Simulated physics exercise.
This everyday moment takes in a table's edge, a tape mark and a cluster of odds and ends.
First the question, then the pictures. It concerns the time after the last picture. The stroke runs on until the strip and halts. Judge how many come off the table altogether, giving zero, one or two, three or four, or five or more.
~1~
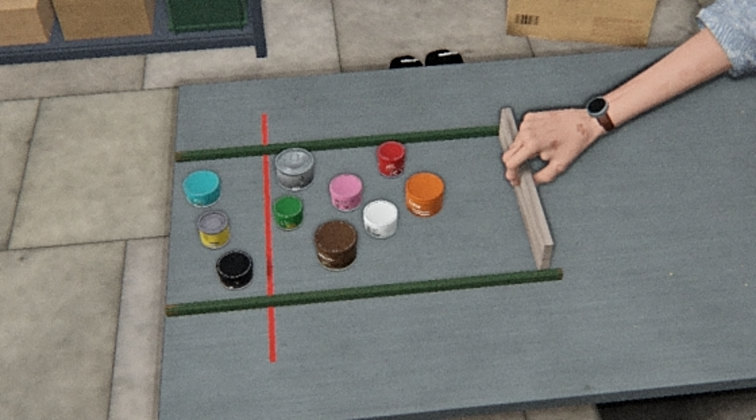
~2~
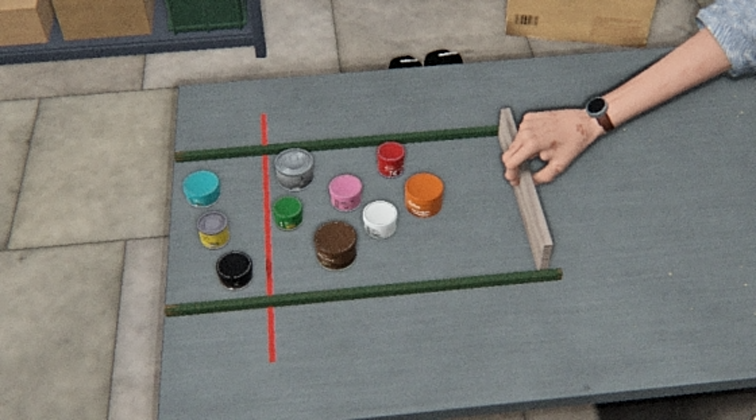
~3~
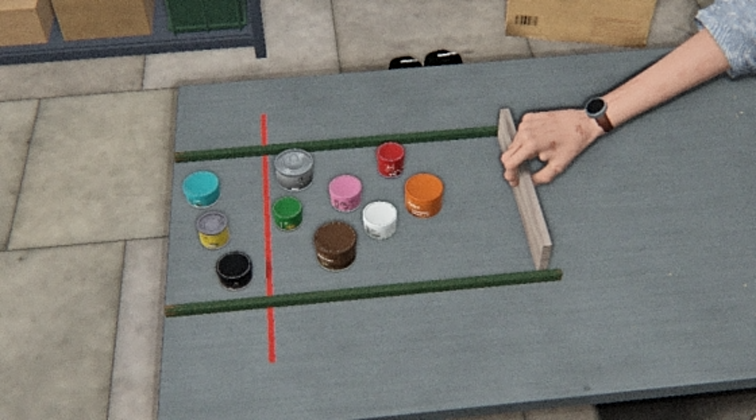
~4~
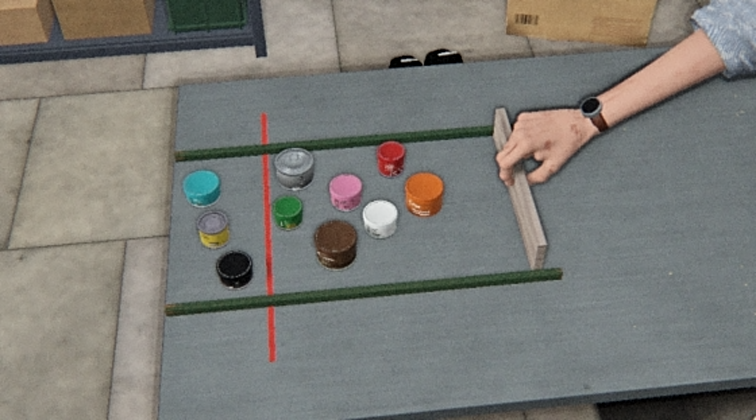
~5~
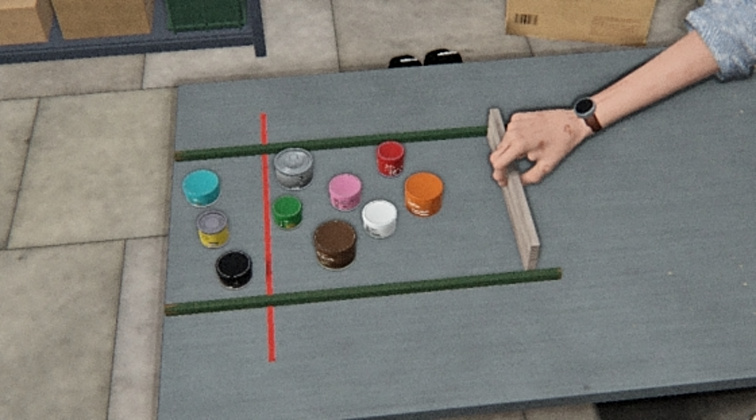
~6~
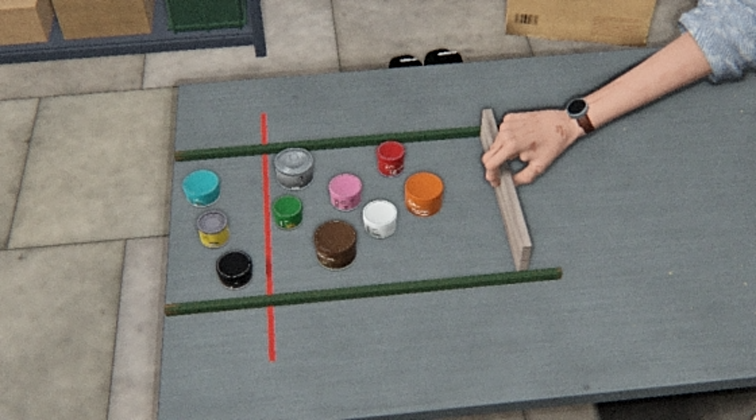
Falling ones: None at all.
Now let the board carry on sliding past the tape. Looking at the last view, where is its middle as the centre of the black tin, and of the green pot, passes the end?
Roughly at (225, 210) and roughly at (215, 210).
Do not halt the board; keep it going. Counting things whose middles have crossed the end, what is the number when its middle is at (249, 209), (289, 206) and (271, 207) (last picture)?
0; 0; 0.
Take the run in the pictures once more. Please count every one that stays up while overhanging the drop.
I make it 0.
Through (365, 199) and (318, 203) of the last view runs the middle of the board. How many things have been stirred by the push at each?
By then 5, and later 7.
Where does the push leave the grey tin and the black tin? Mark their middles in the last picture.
(222, 163) and (209, 274), approximately.
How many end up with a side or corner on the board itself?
The figure is 4.
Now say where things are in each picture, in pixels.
In the first frame, turquoise tin (203, 189); yellow tin (214, 231); black tin (236, 271); board (524, 186); tape (268, 223).
In the second frame, yellow tin (214, 231); pink pot (346, 194).
In the third frame, black tin (235, 272); board (523, 186).
In the fourth frame, turquoise tin (203, 189); red pot (391, 160).
In the fifth frame, yellow tin (214, 230); green pot (288, 213).
In the sixth frame, turquoise tin (202, 189); yellow tin (214, 230); black tin (235, 271); board (504, 187); tape (267, 222).
Soon after, none off yet; turquoise tin at rest near (202, 189); yellow tin at rest near (214, 230); black tin at rest near (235, 271).
In the end, the number that fall off is zero.
